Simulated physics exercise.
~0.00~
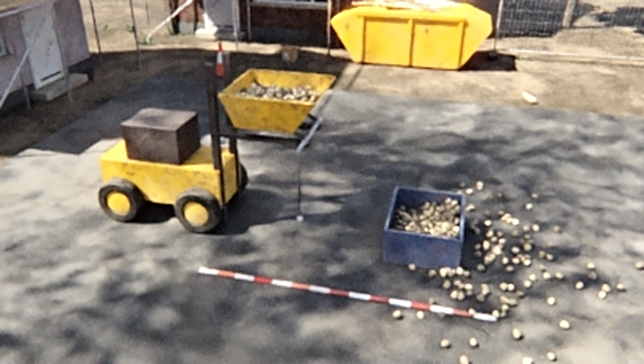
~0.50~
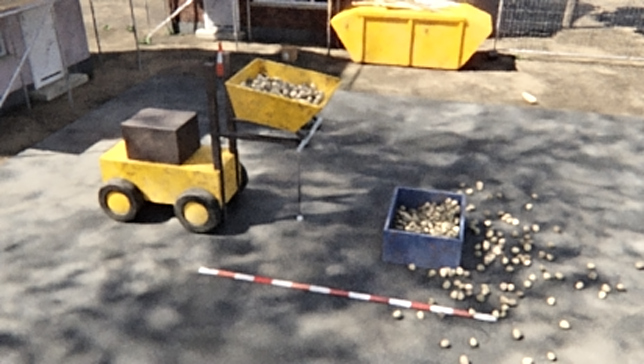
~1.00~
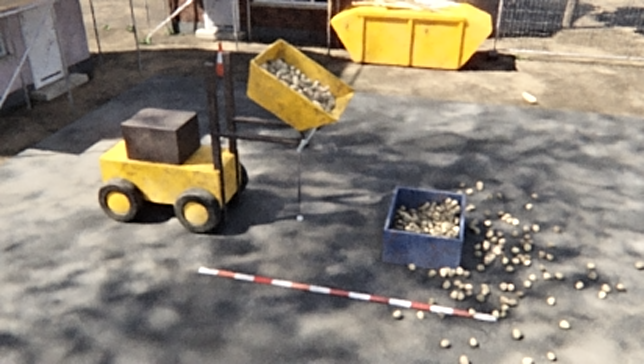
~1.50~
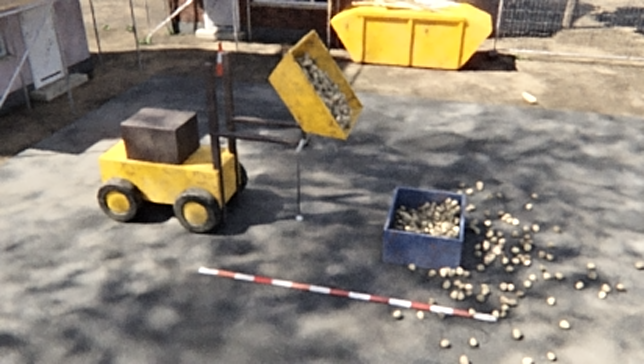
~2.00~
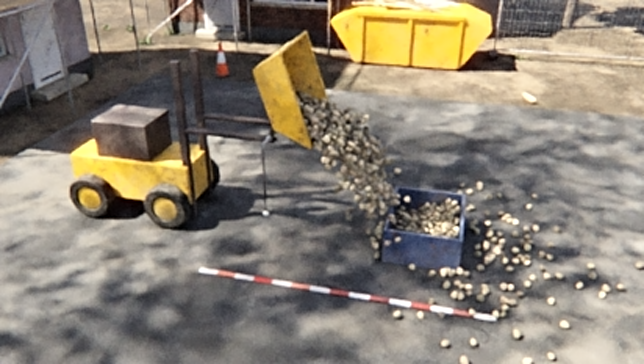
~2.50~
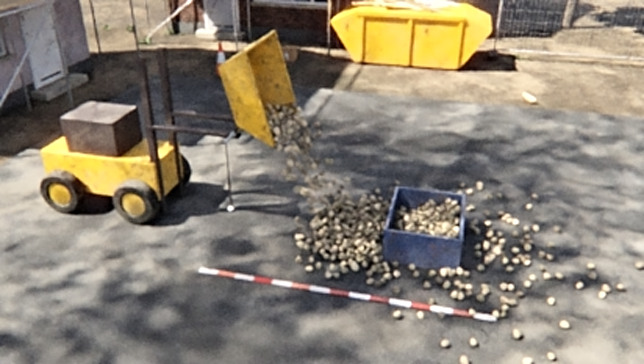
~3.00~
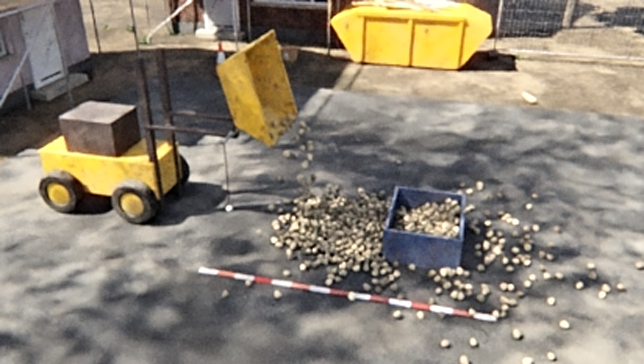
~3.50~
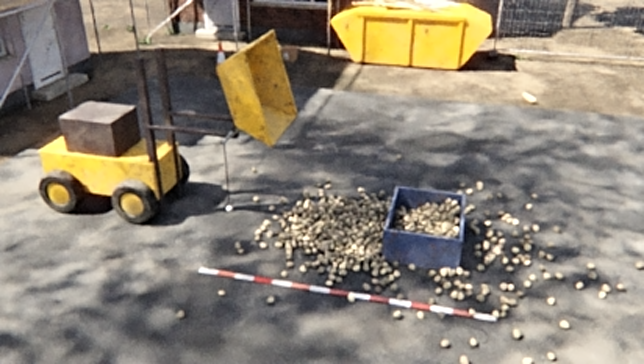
A sunlit paved yard dappled with shadow is seen from above, with a yellow container and a building at the back. On the left stands a yellow fork truck with a dark block on top, holding up a yellow skip of round stones, while a blue bin already filled with stones sits to the right amid scattered ones, behind a red and white staff. The skip tips steeply towards the bin. The truck backs away to the left as the stones pour out, and most land short of the bin. The skip ends empty and tilted, with a broad heap left of the bin.
